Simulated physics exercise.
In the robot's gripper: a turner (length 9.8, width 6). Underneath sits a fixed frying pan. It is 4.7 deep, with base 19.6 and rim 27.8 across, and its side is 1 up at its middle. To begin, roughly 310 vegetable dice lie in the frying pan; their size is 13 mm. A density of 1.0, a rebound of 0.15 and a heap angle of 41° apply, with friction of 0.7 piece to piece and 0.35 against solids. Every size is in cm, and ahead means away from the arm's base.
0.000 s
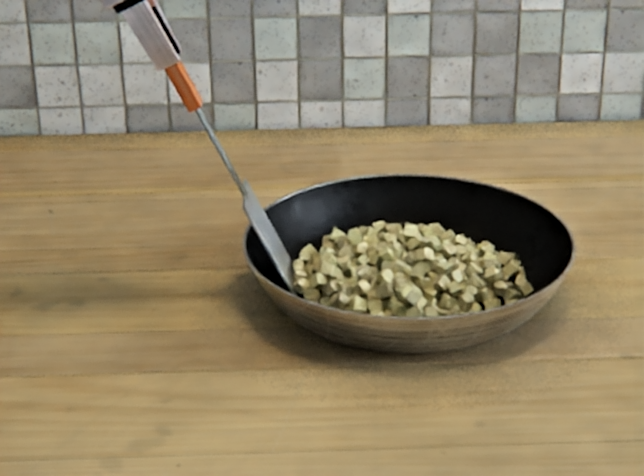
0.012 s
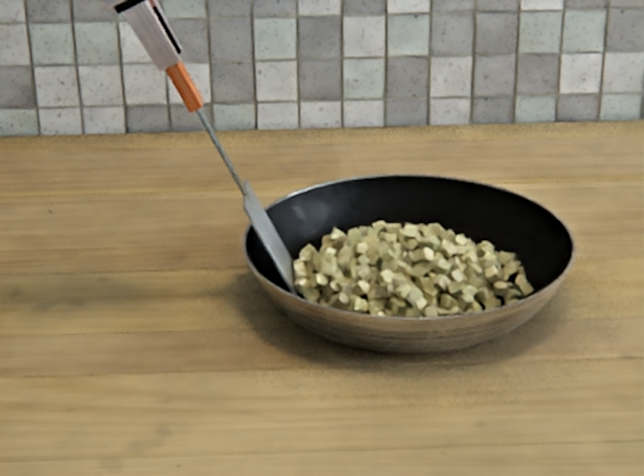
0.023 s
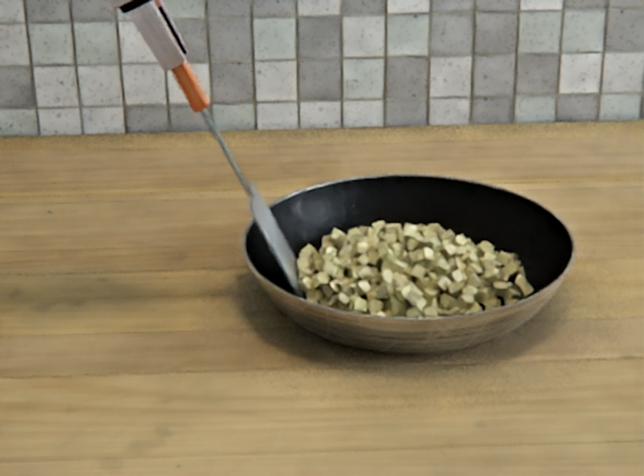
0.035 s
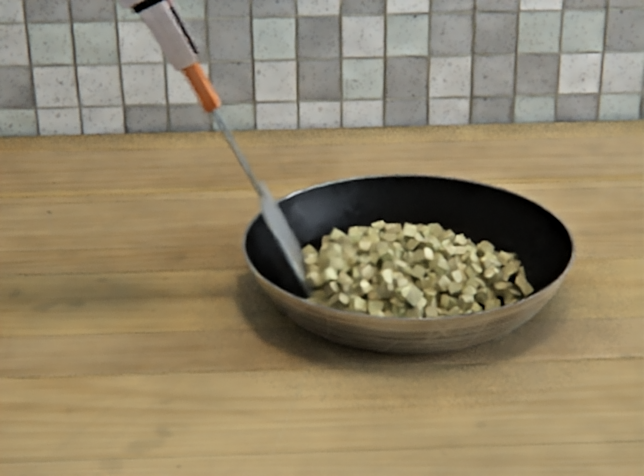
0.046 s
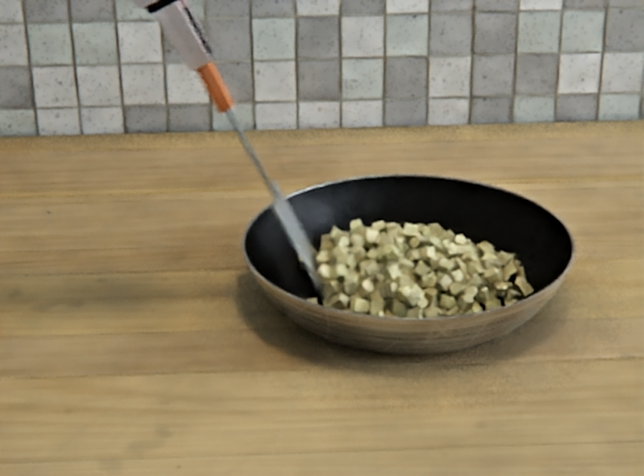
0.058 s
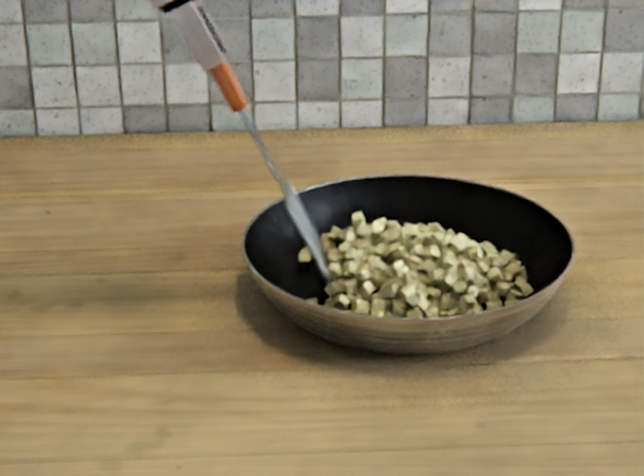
The video shows a turner with an orange section on its handle, held by a gripper, in a dark frying pan of pale vegetable dice on a wooden surface, moving slightly right and pushing some of the left-side dice rightward.
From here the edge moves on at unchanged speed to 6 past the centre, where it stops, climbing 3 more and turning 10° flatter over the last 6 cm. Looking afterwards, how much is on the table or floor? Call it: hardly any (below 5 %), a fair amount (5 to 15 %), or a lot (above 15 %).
Hardly any.
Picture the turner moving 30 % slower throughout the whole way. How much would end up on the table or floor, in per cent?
It would be roughly 0 percent.
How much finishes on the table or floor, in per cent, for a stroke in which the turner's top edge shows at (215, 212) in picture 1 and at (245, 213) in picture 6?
Off the vessel, on the table or floor: Some 0 percent.
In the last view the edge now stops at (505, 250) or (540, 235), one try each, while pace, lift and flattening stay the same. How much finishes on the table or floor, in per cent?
I'd say roughly 15 per cent, then roughly 25 per cent.
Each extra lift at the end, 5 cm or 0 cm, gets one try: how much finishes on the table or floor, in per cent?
It works out to some 5 per cent for the first setting and some 0 per cent for the second.
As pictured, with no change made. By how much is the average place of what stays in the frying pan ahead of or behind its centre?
The balance point is about 4.5 cm ahead.
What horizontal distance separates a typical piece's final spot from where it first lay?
Distance: Around 4 cm.
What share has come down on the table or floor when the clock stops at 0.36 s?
0 %.
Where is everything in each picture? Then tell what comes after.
Turner top edge at (244, 193), sloping 65°; upper third of the load around (412, 262), from x 300 to 525, top at y 230; 308 in the frying pan, in the first picture.
Turner top edge at (245, 193), sloping 65°; upper third of the load around (412, 262), from x 300 to 525, top at y 230, in the second picture.
Turner top edge at (250, 193), sloping 65°; upper third of the load around (411, 263), from x 305 to 525, top at y 230, in the third picture.
Turner top edge at (261, 194), sloping 65°; upper third of the load around (402, 264), from x 305 to 525, top at y 230, in the fourth picture.
Turner top edge at (274, 194), sloping 65°; upper third of the load around (402, 262), from x 305 to 525, top at y 230, in the fifth picture.
Turner top edge at (287, 193), sloping 65°; upper third of the load around (407, 261), from x 305 to 525, top at y 220; 308 in the frying pan, in the sixth picture.
After 0.10 s, sloping 65°, highest piece 6 above the table; 308 in the frying pan.
After 0.14 s, sloping 62°, highest piece 6 above the table; 308 in the frying pan.
After 0.36 s, sloping 55°, highest piece 6 above the table; 302 in the frying pan, 3 on the table or floor, 3 on the blade or in flight.
After 1.41 s, sloping 55°, highest piece 5 above the table; 302 in the frying pan, 6 on the table or floor.
At rest, 302 in the frying pan, 6 on the table or floor. That is 2 % on the table or floor.
